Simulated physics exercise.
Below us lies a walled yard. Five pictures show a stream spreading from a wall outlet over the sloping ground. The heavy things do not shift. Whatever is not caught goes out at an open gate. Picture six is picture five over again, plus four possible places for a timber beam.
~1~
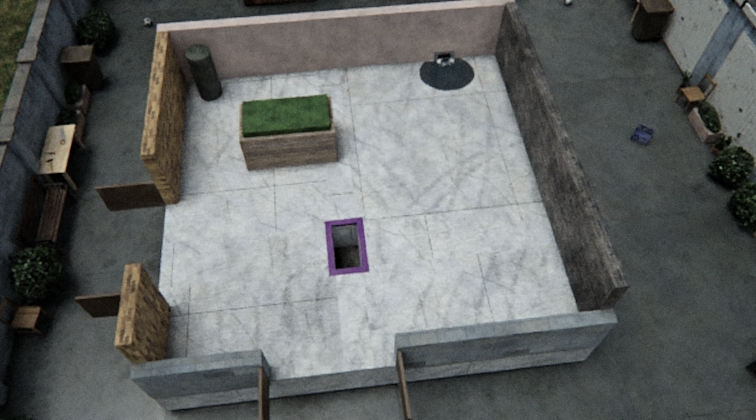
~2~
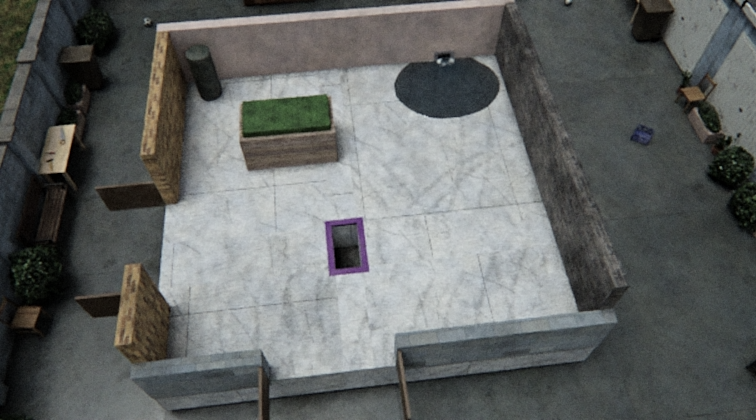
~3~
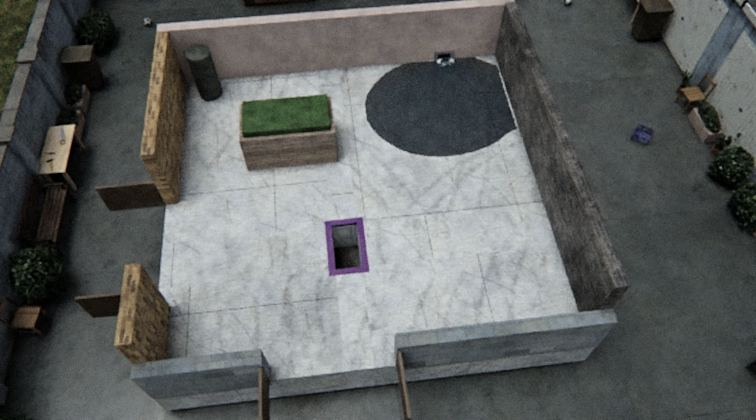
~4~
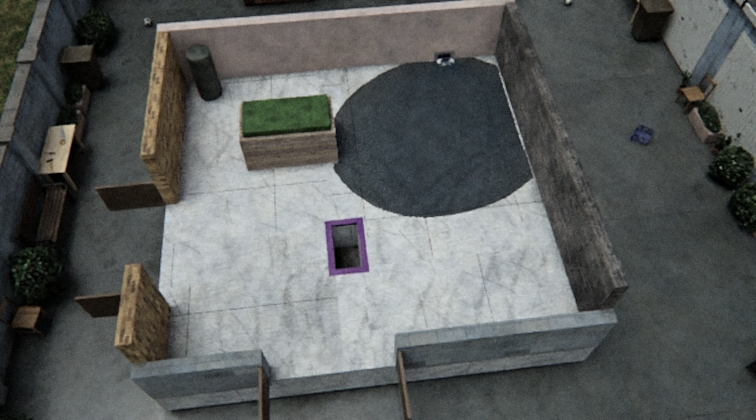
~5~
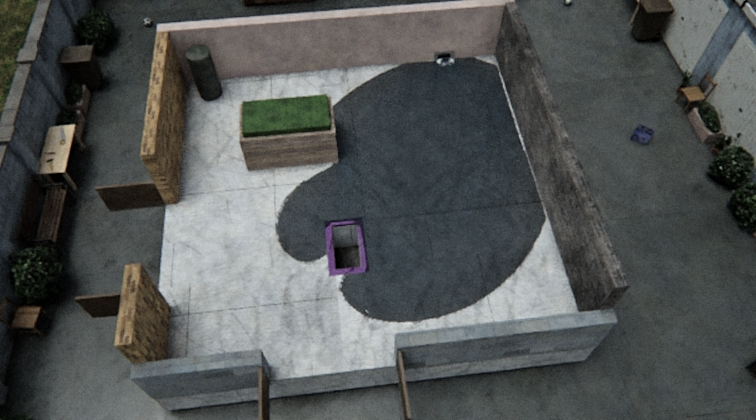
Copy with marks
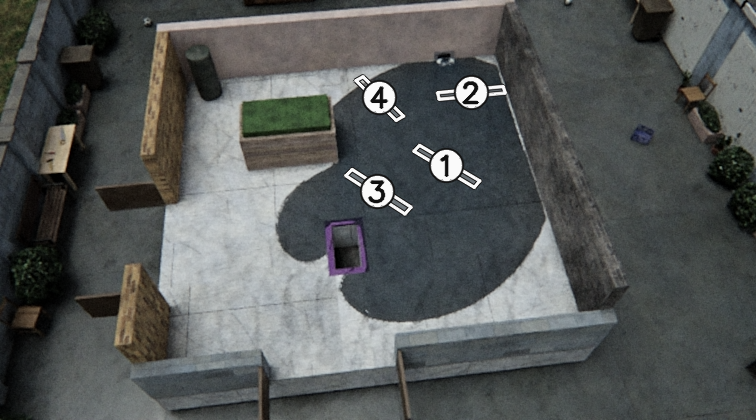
The footage shows a walled yard from above as a dark wet patch spreads from an outlet by the back wall across the pale floor, passing the grass-topped planter and then surrounding much of the purple-rimmed pit.
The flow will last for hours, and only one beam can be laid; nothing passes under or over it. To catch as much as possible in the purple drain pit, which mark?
Choose 2.
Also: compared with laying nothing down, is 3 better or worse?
It is worse.
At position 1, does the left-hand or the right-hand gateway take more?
The right gate.
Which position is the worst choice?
That would be 3.
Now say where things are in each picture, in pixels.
Outfall at (444, 56); purple drain pit at (346, 246); open gate at (174, 252); open gate at (332, 359); front seen at (430, 84), 2 % of the ground wet; purple drain pit still dry, in the first picture.
Front seen at (456, 114), 7 % of the ground wet; purple drain pit still dry, in the second picture.
Front seen at (443, 153), 15 % of the ground wet; purple drain pit still dry, in the third picture.
Front seen at (384, 206), 29 % of the ground wet; purple drain pit still dry, in the fourth picture.
Front seen at (380, 313), 46 % of the ground wet; purple drain pit taking water, in the fifth picture.
On the marked copy, 1 from (416, 148) to (477, 184); 2 from (438, 96) to (504, 89); 3 from (349, 172) to (408, 210); 4 from (359, 78) to (399, 118).
For position 1, about 26 % of the stream goes into the purple drain pit, about 71 % out by the gates.
For position 2, about 37 % of the stream goes into the purple drain pit, about 61 % out by the gates.
For position 3, about 4 % of the stream goes into the purple drain pit, about 92 % out by the gates.
For position 4, about 24 % of the stream goes into the purple drain pit, about 69 % out by the gates.
